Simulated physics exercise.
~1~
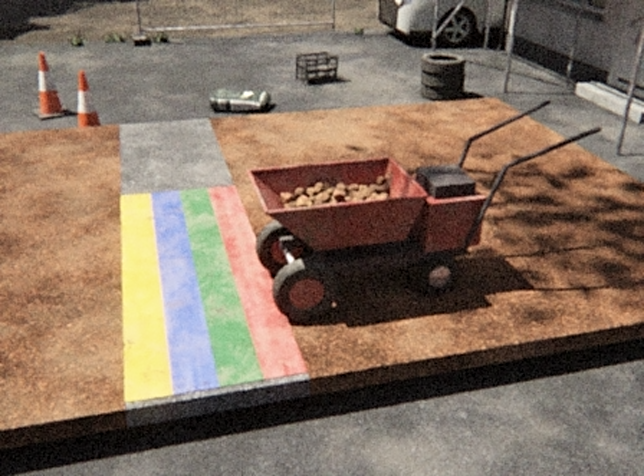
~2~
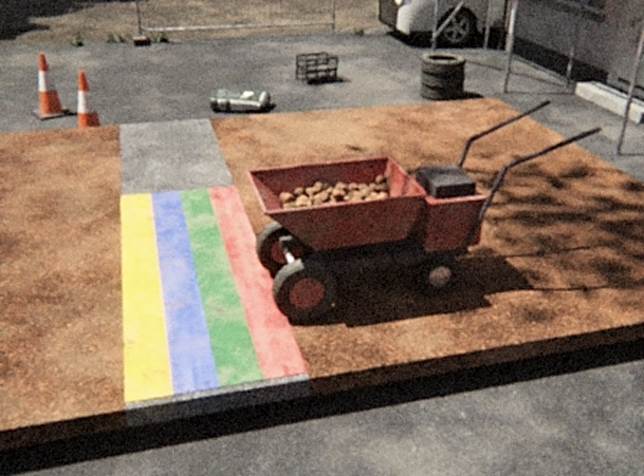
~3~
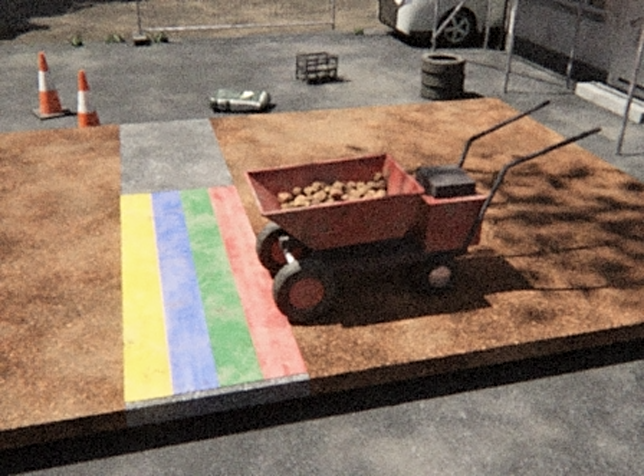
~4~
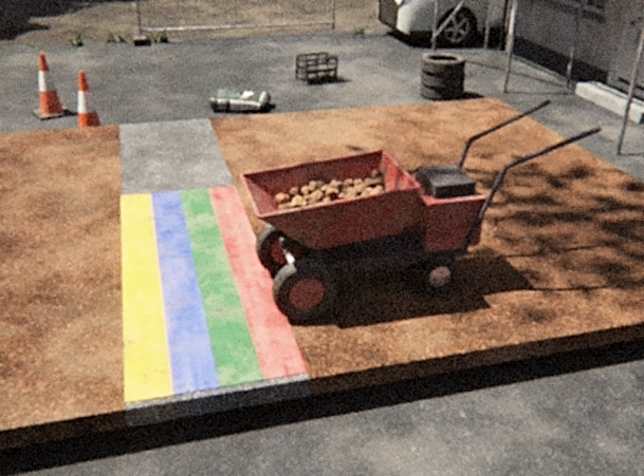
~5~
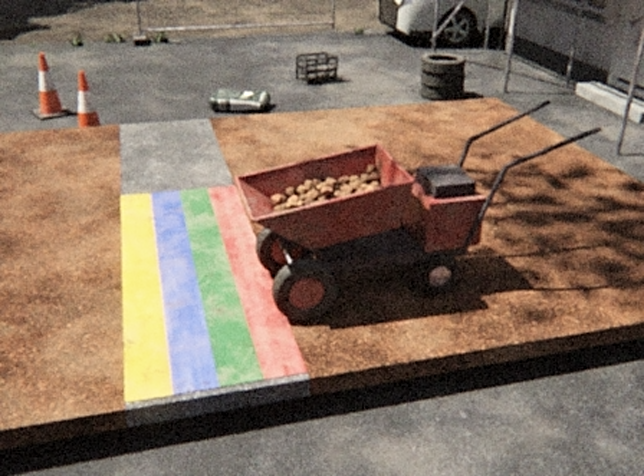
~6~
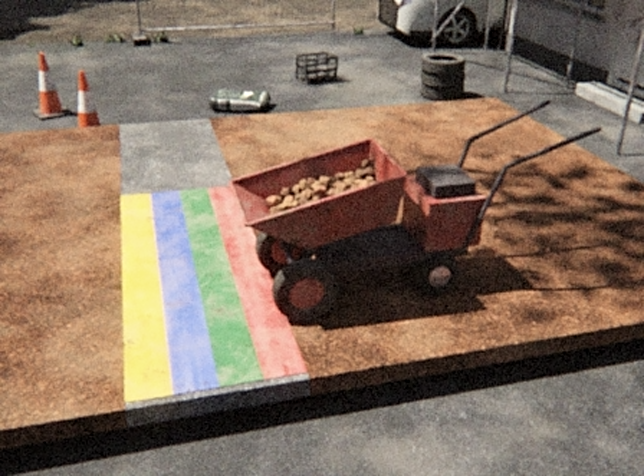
A red powered barrow loaded with brown clods slowly tilts its skip beside four painted strips.
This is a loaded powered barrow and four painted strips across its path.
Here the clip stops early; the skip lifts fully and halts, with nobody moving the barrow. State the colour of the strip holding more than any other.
It is blue.
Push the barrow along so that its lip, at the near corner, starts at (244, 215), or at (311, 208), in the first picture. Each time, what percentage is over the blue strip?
About 20 percent at the first place and about 30 percent at the second.
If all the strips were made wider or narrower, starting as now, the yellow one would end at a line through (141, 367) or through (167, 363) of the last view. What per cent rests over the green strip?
Roughly 0 per cent first, then 0 per cent.
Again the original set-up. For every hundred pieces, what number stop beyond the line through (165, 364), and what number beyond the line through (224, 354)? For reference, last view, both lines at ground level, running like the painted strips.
Estimate: 40 %, then 80 %.
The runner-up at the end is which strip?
Second place goes to the strip in yellow.
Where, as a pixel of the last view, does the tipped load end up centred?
Centre at rest, last view: Approx. (163, 306).
Soon, skip tipped well over; all in the skip.
A while on, skip tipped steeply; nearly all in the skip; a stray few over the blue strip; a stray few over the yellow strip.
Towards the end, skip tipped right over; about a quarter in the skip; about a third over the blue strip; about a quarter over the yellow strip; a small part off the paint.
Finally, skip tipped right over; about a quarter in the skip; none over the red strip; a stray few over the green strip; about a third over the blue strip; about a third over the yellow strip; a small part off the paint.
